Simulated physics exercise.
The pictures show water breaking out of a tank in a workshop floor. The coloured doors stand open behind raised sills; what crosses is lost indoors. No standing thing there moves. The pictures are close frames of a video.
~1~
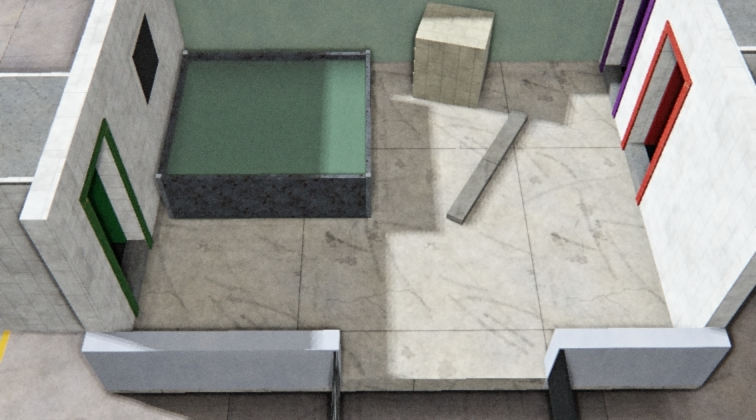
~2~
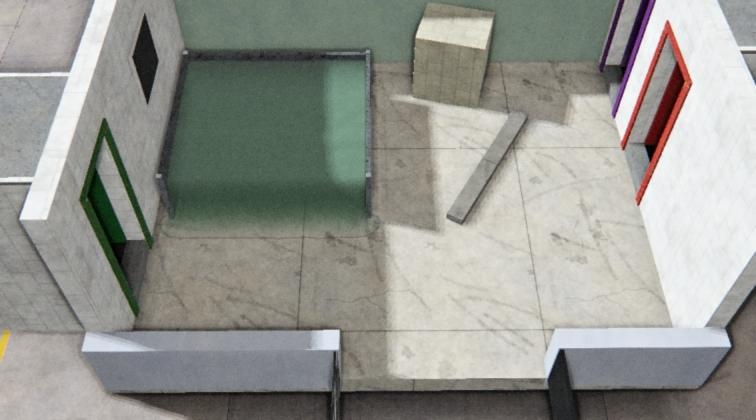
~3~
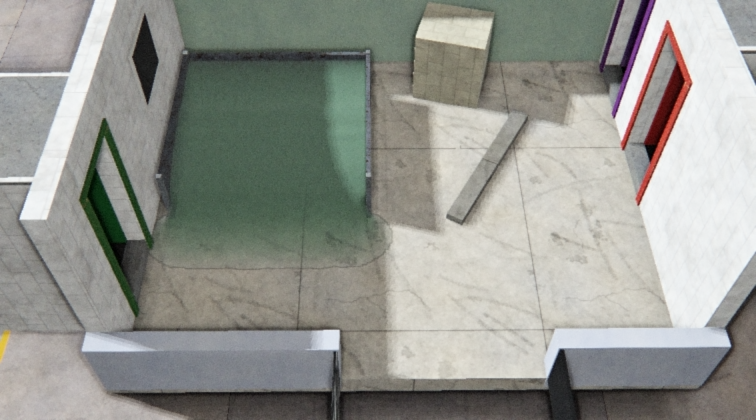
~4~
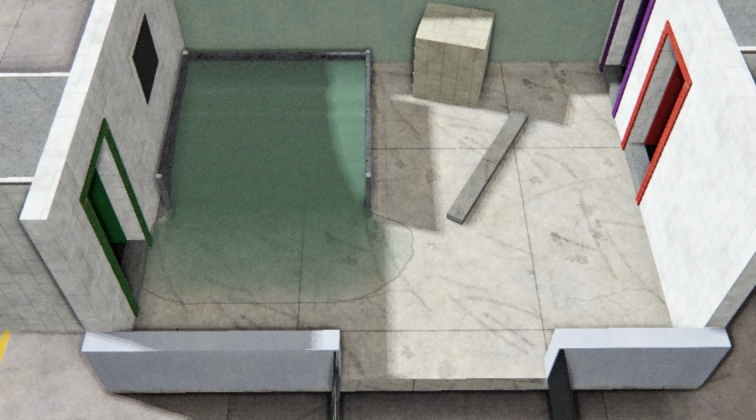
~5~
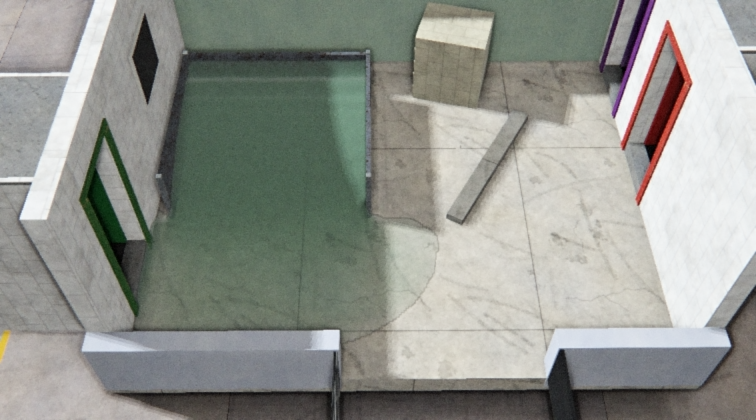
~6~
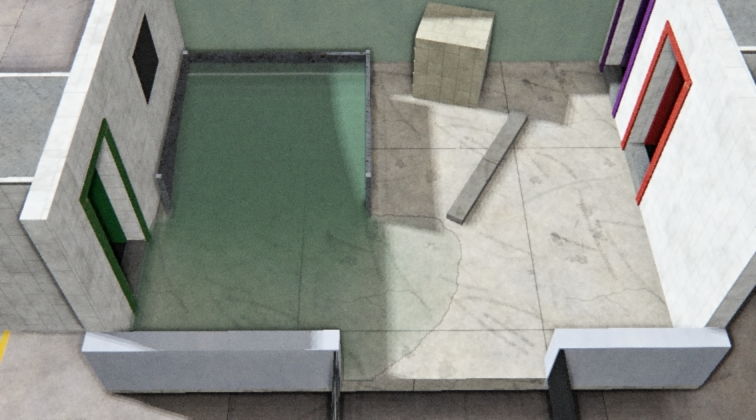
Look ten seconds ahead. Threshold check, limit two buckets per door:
Red door: Two pails at most; green door: Over two pails; purple door: Two pails at most.
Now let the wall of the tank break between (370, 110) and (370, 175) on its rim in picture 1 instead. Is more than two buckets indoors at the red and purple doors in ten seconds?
Red door: Beyond the mark, purple door: Beyond the mark.
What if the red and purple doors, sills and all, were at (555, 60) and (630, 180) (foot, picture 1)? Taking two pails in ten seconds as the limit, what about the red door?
Red: Comes in low.
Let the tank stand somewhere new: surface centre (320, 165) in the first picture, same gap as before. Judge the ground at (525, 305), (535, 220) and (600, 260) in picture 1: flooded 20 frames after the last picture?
I'd call them watered, still dry and still dry, in the order asked.
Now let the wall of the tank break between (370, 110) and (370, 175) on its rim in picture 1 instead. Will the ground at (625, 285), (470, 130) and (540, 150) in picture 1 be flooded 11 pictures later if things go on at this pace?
Going through them one by one, I'd say waterlogged, then waterlogged, then waterlogged.
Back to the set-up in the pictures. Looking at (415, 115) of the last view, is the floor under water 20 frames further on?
By then I'd expect it to be not yet wet.
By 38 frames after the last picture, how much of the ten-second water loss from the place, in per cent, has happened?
75 per cent.
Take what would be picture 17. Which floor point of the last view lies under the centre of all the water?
I'd point to (268, 246).
A moment on, water covers 35 % of the floor; the red door not reached, the green door wet at the sill, nothing in, the purple door not reached.
Next, water covers 35 % of the floor; the red door not reached, the green door over two buckets in, the purple door not reached.
Then, water covers 55 % of the floor; the red door not reached, the green door far over two buckets in, the purple door not reached.
Later, water covers 85 % of the floor; the red door wet at the sill, nothing in, the green door far over two buckets in, the purple door wet at the sill, nothing in.
In the end, water covers 95 % of the floor; the red door wet at the sill, nothing in, the green door far over two buckets in, the purple door wet at the sill, nothing in.
